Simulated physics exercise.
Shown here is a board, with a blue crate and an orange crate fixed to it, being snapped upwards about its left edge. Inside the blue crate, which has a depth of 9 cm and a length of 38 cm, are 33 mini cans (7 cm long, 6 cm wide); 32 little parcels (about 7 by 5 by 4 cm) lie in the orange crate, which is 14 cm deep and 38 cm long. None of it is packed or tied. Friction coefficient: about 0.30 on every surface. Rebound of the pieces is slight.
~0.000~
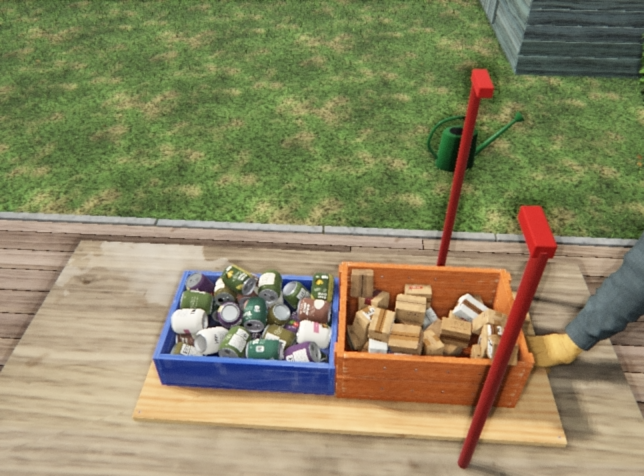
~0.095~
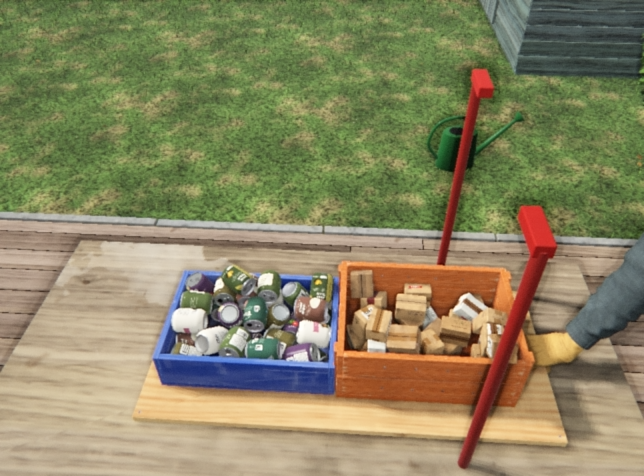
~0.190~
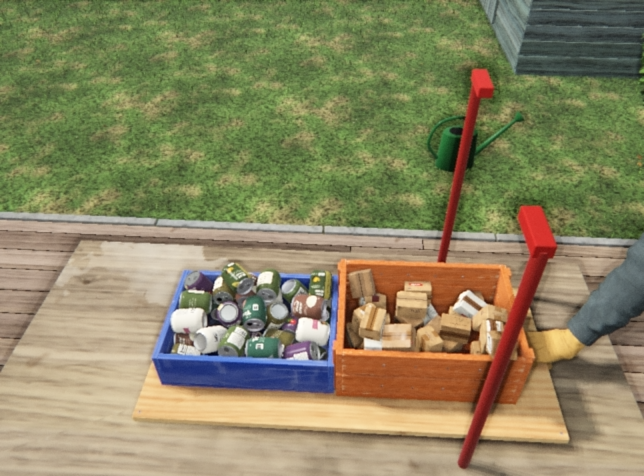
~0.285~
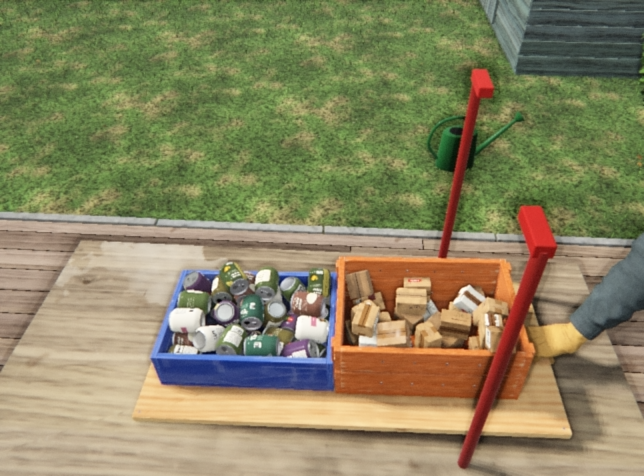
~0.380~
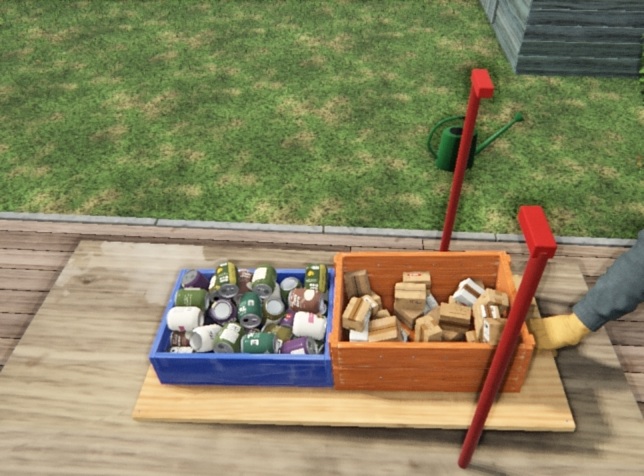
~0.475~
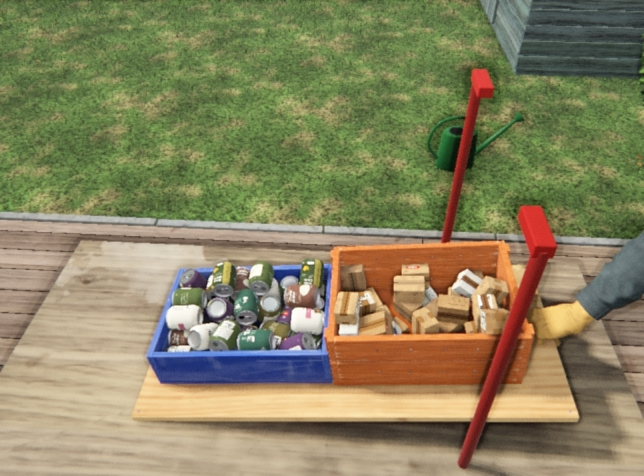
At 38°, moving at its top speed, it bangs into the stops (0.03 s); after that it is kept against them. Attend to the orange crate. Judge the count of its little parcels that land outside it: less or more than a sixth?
The parcels outside number under a sixth of the lot.
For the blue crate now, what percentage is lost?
About: Blue crate 5 per cent.
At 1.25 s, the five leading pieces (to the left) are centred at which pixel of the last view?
Somewhere near pixel (152, 294) of the last view.
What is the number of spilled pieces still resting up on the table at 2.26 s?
Around 2 of them.
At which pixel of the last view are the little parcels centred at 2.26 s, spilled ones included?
I'd put it close to (315, 223).
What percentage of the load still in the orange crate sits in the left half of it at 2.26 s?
Share in that half: Close to 80 %.
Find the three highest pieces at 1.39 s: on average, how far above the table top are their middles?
50 cm.
After 1.15 s, it hits the stops.
After 1.25 s, tilt 38°; 0 of 33 out of the blue crate and 0 of 32 out of the orange crate.
After 1.39 s, tilt 38°; 1 of 33 out of the blue crate and 0 of 32 out of the orange crate.
After 1.65 s, tilt 38°; 1 of 33 out of the blue crate and 0 of 32 out of the orange crate.
When it is over (at 2.26 s), 2 of 33 out of the blue crate and 0 of 32 out of the orange crate. Asked share, 0 of 32, 0 per cent.
